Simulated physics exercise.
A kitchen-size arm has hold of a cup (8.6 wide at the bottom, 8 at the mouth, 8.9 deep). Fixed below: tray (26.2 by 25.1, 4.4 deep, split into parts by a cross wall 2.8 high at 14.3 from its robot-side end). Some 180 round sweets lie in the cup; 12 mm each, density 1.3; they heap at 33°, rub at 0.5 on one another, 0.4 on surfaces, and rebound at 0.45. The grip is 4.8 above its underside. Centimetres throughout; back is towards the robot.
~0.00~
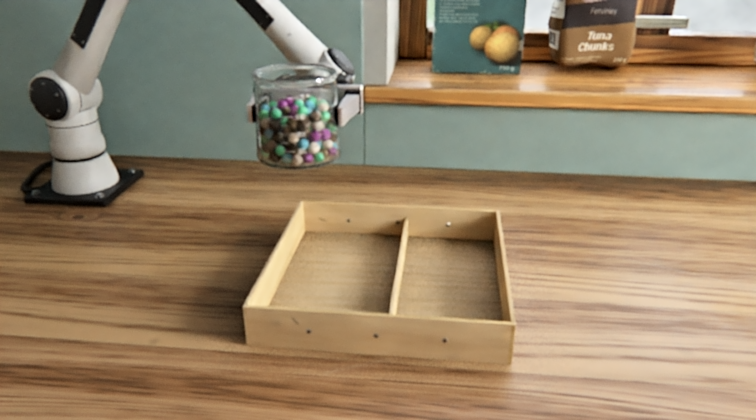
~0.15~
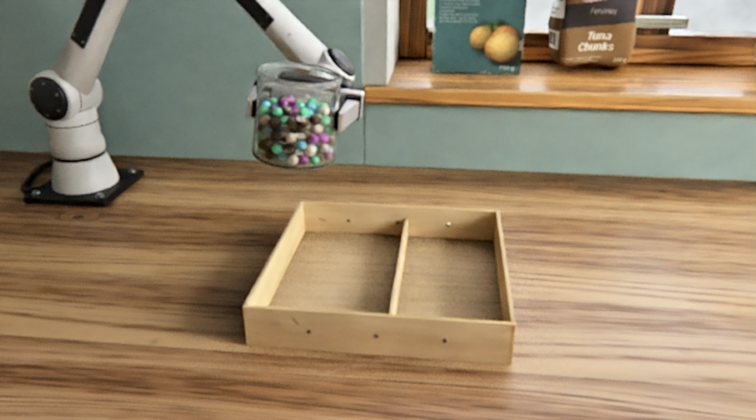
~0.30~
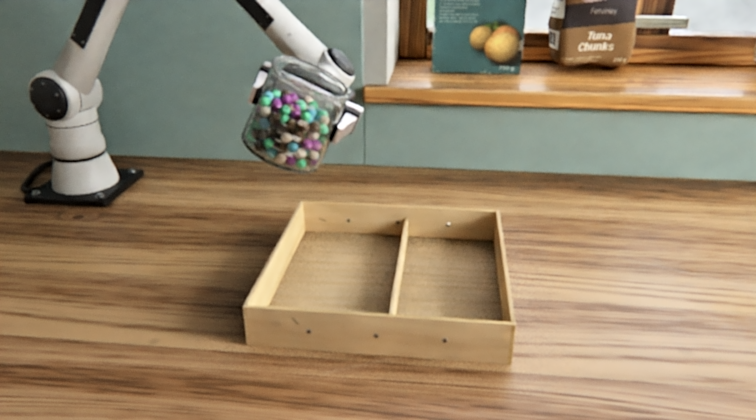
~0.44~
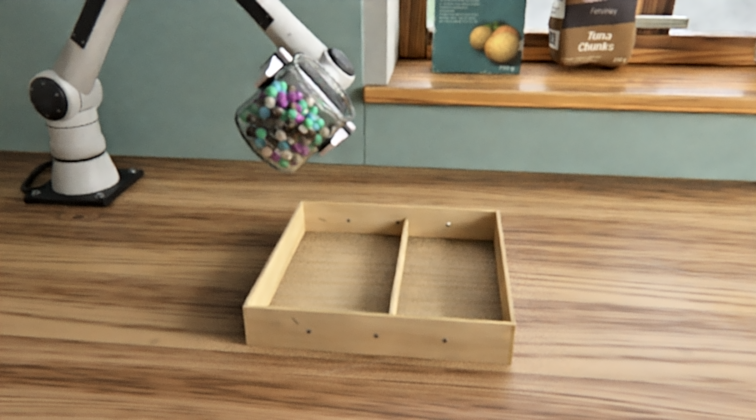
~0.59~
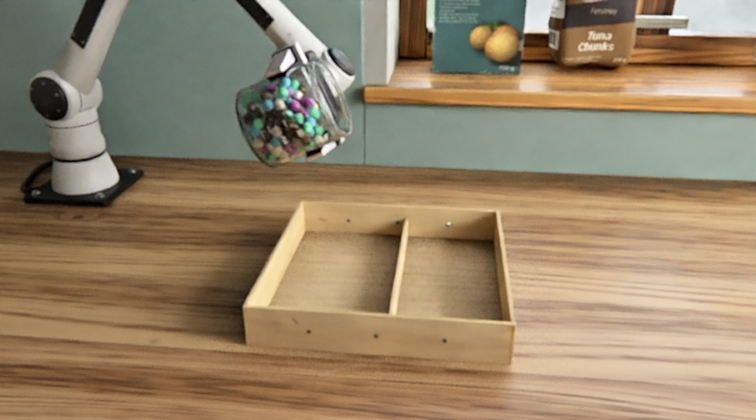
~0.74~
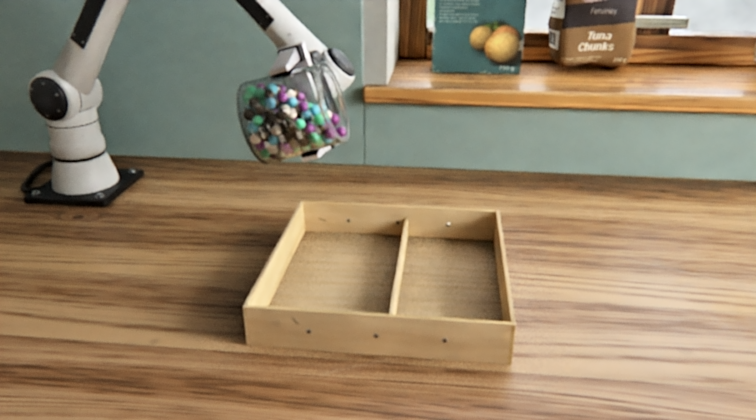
A robot arm gradually tilting a clear cup of colourful round sweets above a wooden tabletop with a divided, empty wooden tray.
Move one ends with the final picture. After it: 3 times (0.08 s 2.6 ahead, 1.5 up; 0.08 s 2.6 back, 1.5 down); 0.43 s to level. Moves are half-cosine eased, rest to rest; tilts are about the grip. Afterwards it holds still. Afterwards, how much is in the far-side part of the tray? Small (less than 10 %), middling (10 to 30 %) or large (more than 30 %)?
In the far-side part of the tray the share is large, more than 30 %.
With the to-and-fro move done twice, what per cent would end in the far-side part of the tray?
Then about 40 per cent.
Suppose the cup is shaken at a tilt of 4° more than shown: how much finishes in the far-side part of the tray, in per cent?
About 45 per cent.
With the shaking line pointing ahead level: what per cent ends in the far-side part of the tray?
Some 30 per cent.
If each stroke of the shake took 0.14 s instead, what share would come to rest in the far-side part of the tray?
In that case some 5 per cent.
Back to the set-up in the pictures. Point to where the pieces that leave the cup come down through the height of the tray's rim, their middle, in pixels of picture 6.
Around (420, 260).
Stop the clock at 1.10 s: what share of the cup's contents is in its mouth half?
About 45 per cent.
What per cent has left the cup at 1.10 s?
Some 50 per cent.
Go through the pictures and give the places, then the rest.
The first picture shows cup middle at (297, 116), level; upper third of the load around (295, 113), from x 265 to 335, top at y 95; 184 in the cup.
The second picture shows cup middle at (297, 116), tilted 7° forward; upper third of the load around (295, 112), from x 260 to 330, top at y 95.
The third picture shows cup middle at (296, 116), tilted 25° forward; upper third of the load around (287, 111), from x 255 to 330, top at y 95.
The fourth picture shows cup middle at (295, 115), tilted 48° forward; upper third of the load around (281, 104), from x 245 to 325, top at y 85.
The fifth picture shows cup middle at (294, 114), tilted 66° forward; upper third of the load around (279, 100), from x 250 to 320, top at y 85.
The sixth picture shows cup middle at (294, 114), tilted 73° forward; upper third of the load around (275, 103), from x 250 to 340, top at y 90; 184 in the cup.
After 1.10 s, tilted 73° forward, highest piece 22 above the table; 96 in the cup, 50 in the far-side part, 6 in the robot-side part, 32 in flight or on a rim.
After 1.47 s, tilted 28° forward, highest piece 23 above the table; 74 in the far-side part, 67 in the cup, 40 in the robot-side part, 2 on the table or floor, 1 in flight or on a rim.
After 1.85 s, level, highest piece 21 above the table; 74 in the far-side part, 67 in the cup, 41 in the robot-side part, 2 on the table or floor.
After 2.90 s, level, highest piece 21 above the table; 74 in the far-side part, 67 in the cup, 41 in the robot-side part, 2 on the table or floor.
At rest, 74 in the far-side part, 67 in the cup, 41 in the robot-side part, 2 on the table or floor. That is 40 % in the far-side part of the tray.
